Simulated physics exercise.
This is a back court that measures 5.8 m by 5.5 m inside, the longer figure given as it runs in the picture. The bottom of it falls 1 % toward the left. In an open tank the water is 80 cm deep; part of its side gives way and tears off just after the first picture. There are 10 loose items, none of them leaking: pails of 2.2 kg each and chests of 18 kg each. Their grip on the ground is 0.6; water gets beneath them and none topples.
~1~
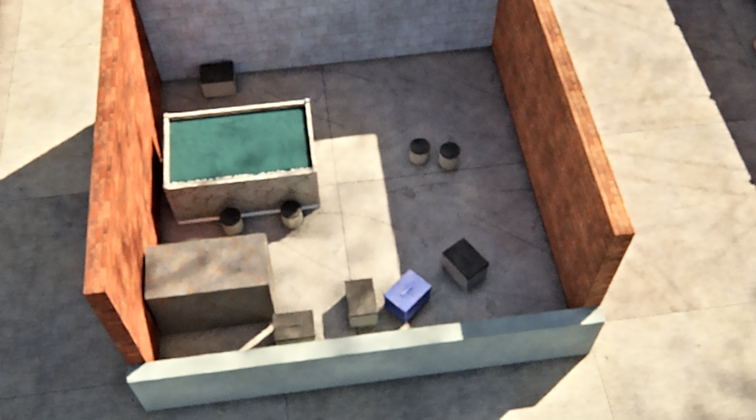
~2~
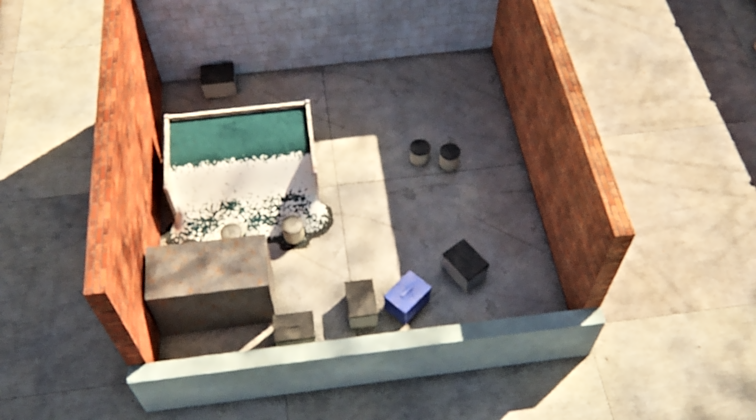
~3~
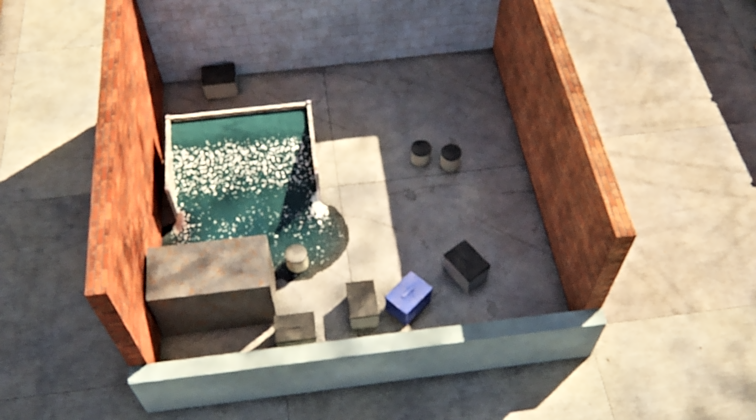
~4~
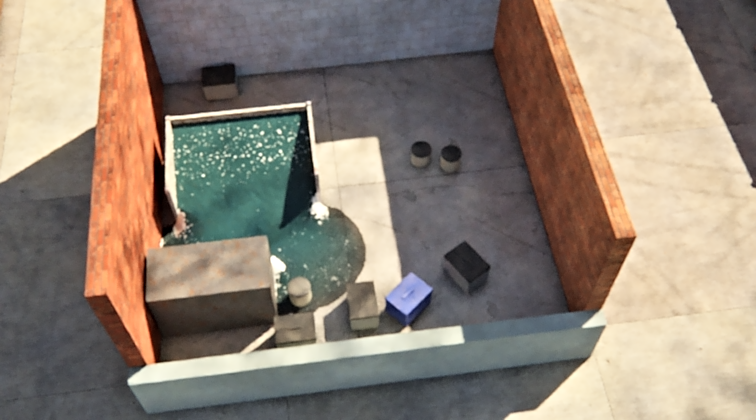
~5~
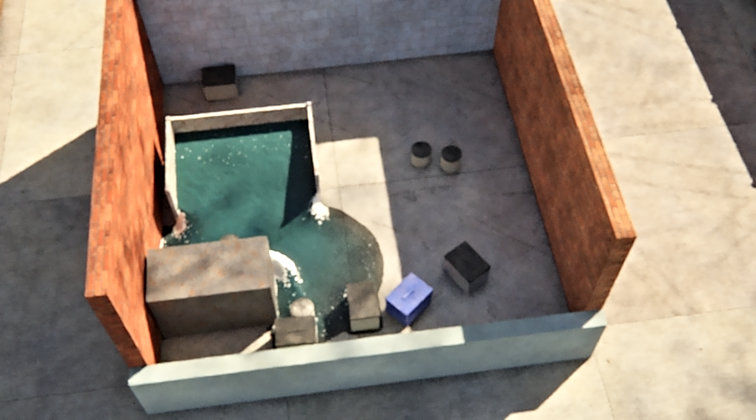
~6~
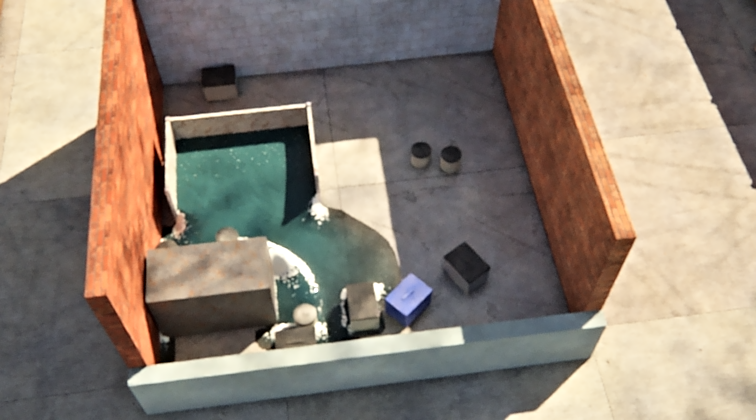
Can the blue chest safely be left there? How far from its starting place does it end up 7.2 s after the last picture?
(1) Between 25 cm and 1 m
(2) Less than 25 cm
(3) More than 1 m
Option 3: More than 1 m.
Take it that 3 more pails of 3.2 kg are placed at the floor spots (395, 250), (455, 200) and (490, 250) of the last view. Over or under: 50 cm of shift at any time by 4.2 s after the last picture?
One by one: Beyond the mark, beyond the mark, beyond the mark.
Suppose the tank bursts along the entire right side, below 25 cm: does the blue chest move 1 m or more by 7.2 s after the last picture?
The blue chest is swept away.
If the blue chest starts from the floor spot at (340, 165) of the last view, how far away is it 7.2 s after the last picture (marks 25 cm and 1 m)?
Observed: Object is barely disturbed.
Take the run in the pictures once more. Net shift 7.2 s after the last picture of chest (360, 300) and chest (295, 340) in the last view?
300 cm and 100 cm, respectively.
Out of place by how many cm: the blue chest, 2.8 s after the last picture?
Displacement near 200 cm.
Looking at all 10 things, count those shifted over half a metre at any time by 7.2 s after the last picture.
The total is 10.
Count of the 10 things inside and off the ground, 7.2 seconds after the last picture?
At that instant the tally stands at 7.
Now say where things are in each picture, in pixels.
The blue chest at (408, 290) rests on the ground; 2.8 m2 under water; 0 of 10 have shifted, in the first picture.
The blue chest at (408, 292) rests on the ground; 4.1 m2 under water; 2 of 10 have shifted, in the second picture.
The blue chest at (409, 292) rests on the ground; 5.6 m2 under water; 3 of 10 have shifted, in the third picture.
The blue chest at (409, 293), on the bottom; water covers 6.6 m2; 3 of 10 have shifted, in the fourth picture.
The blue chest at (409, 294) rests on the ground; water covers 7.4 m2; 3 of 10 have shifted, in the fifth picture.
The blue chest at (409, 294), on the bottom; 8.1 m2 under water; 4 of 10 have shifted, in the sixth picture.
Then, 0.9 s after the last picture the blue chest is near (452, 307), 0.6 m from its start, aground; 5 afloat.
Then, 2.8 s after the last picture the blue chest is near (536, 217), 2.2 m from its start, afloat; 7 afloat.
Then, 4.8 s after the last picture the blue chest is near (480, 108), 3.6 m from its start, aground; 5 afloat.
Then, 7.2 s after the last picture the blue chest is near (474, 92), 3.9 m from its start, afloat; 7 afloat.
